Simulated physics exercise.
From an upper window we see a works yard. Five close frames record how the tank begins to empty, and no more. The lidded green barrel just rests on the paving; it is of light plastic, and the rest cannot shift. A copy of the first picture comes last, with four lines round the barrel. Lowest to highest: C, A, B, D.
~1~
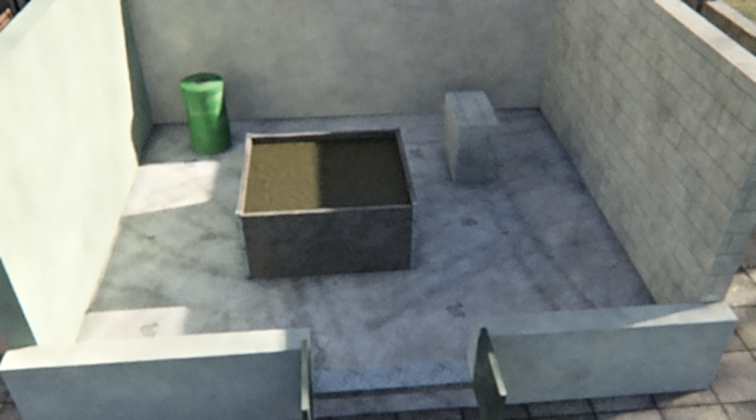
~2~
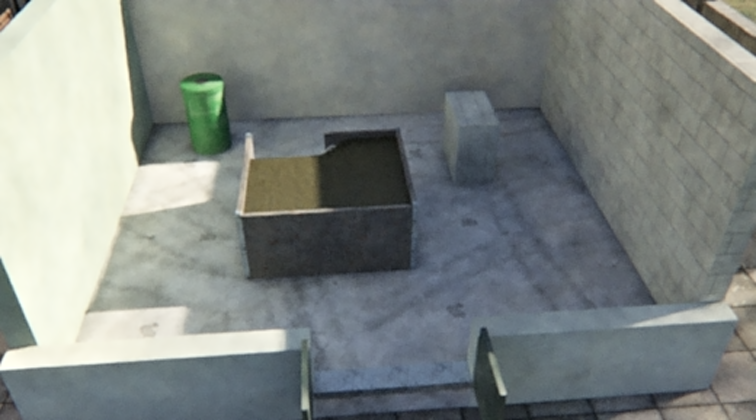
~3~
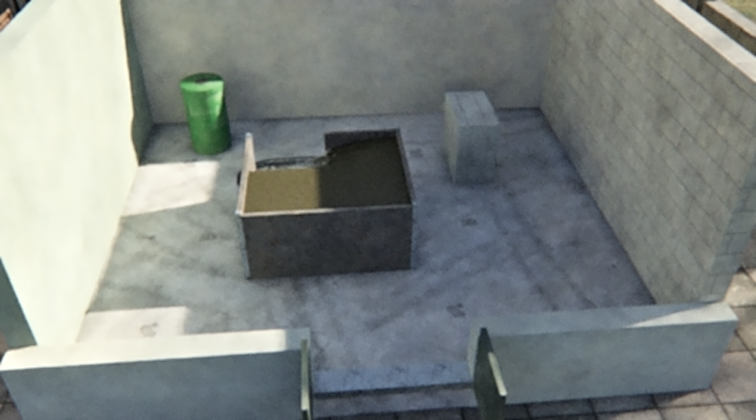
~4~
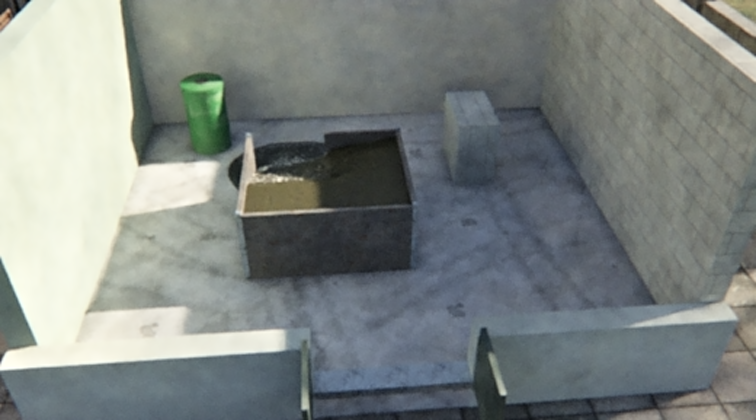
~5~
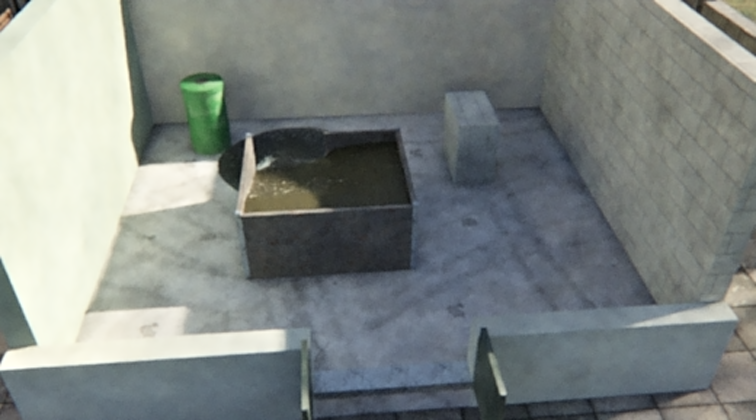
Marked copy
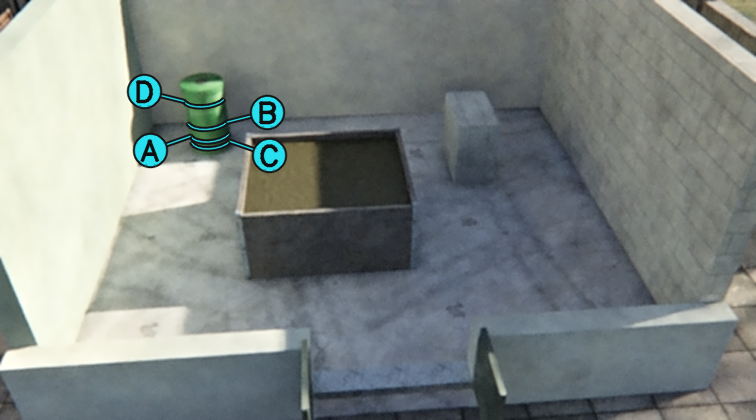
Murky water pouring out through a gap in the back wall of a square tank, spreading across the yard floor towards a green barrel.
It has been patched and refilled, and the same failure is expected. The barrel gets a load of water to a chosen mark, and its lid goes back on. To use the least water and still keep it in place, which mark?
Go for B.
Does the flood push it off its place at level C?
Yes, that goes wrong.
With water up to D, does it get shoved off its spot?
No.
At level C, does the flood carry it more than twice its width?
Yes, it does.
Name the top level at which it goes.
The answer is A.
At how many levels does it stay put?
Two of them.
On the marked copy, A at (208, 142); B at (206, 129); C at (209, 148); D at (202, 106); from the bottom up C, A, B, D.
With A, it is pushed about 3 times its own width away.
With B, it does not move.
With C, it is pushed about 4 times its own width away.
With D, it does not move.
